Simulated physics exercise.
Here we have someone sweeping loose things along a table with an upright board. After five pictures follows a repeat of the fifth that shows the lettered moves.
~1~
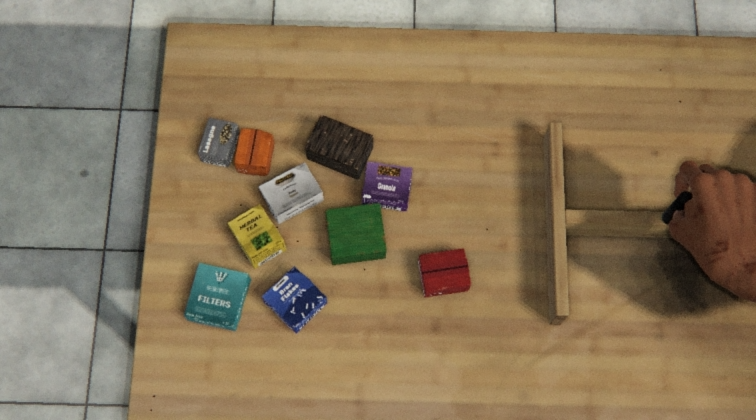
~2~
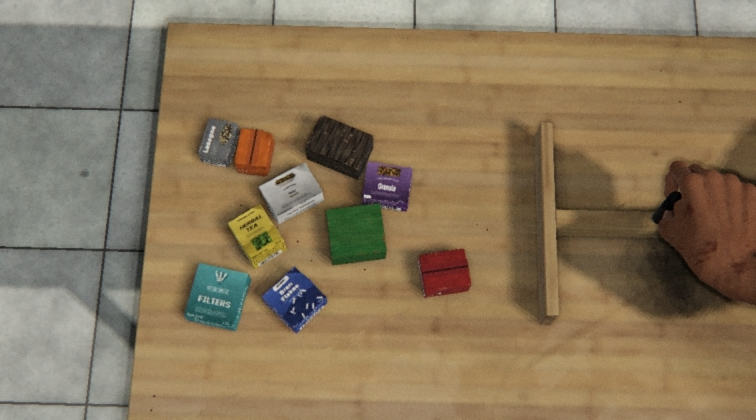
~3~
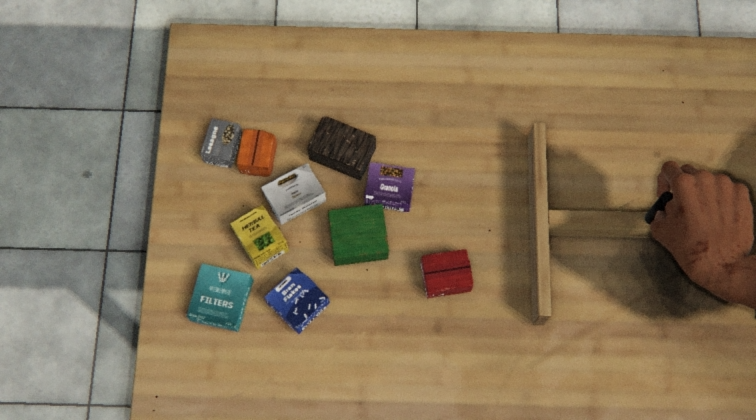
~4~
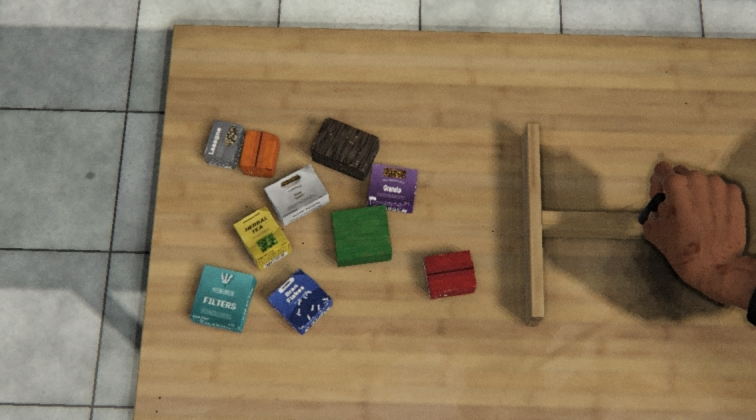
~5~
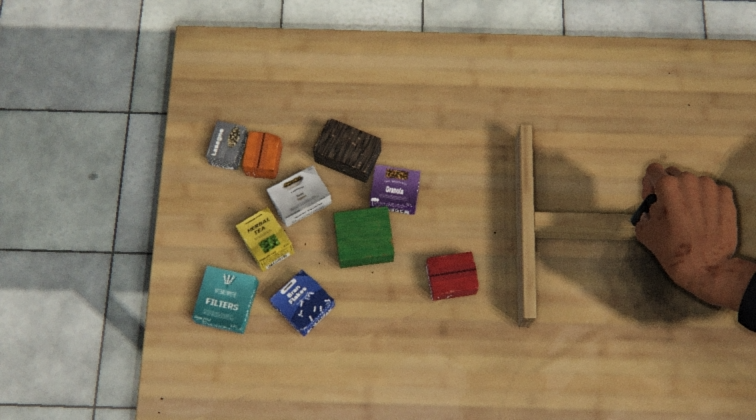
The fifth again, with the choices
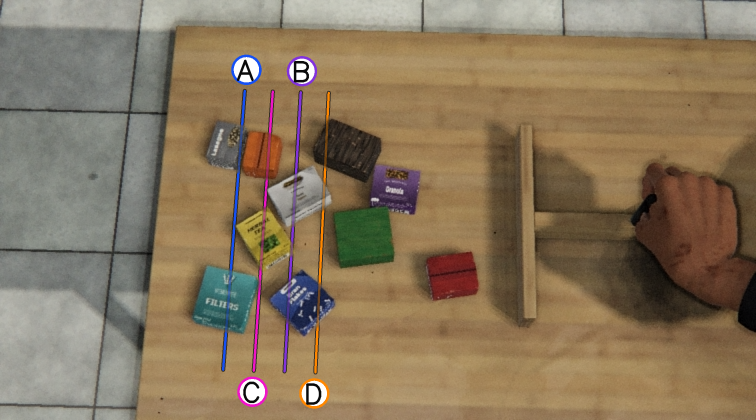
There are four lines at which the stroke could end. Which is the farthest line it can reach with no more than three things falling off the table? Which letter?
The farthest such stop is A.
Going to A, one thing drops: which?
The yellow packet goes over.
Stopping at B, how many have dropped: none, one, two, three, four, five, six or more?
In all, none.
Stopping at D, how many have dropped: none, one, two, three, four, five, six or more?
By then, none.
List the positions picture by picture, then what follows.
In the first frame, yellow packet (257, 236); red box (444, 274); orange box (254, 152).
In the second frame, board (550, 216); turquoise box (218, 298).
In the third frame, board (542, 216); grey packet (222, 143).
In the fourth frame, board (535, 217); green block (361, 236).
In the fifth frame, board (528, 218); black block (347, 150); yellow packet (265, 239); red box (452, 277).
On the marked copy, A at (234, 224); B at (293, 225); C at (264, 225); D at (322, 226).
With A. Early on, board (422, 215); red box (391, 271); green block (346, 234).
Further on, board (317, 212); yellow packet (201, 239); grey packet (213, 135).
At the end, board (235, 210); yellow packet over the edge; white packet (163, 178); one fallen.
As for the rest, B is within the limit but short; C is within the limit but short; D is within the limit but short.
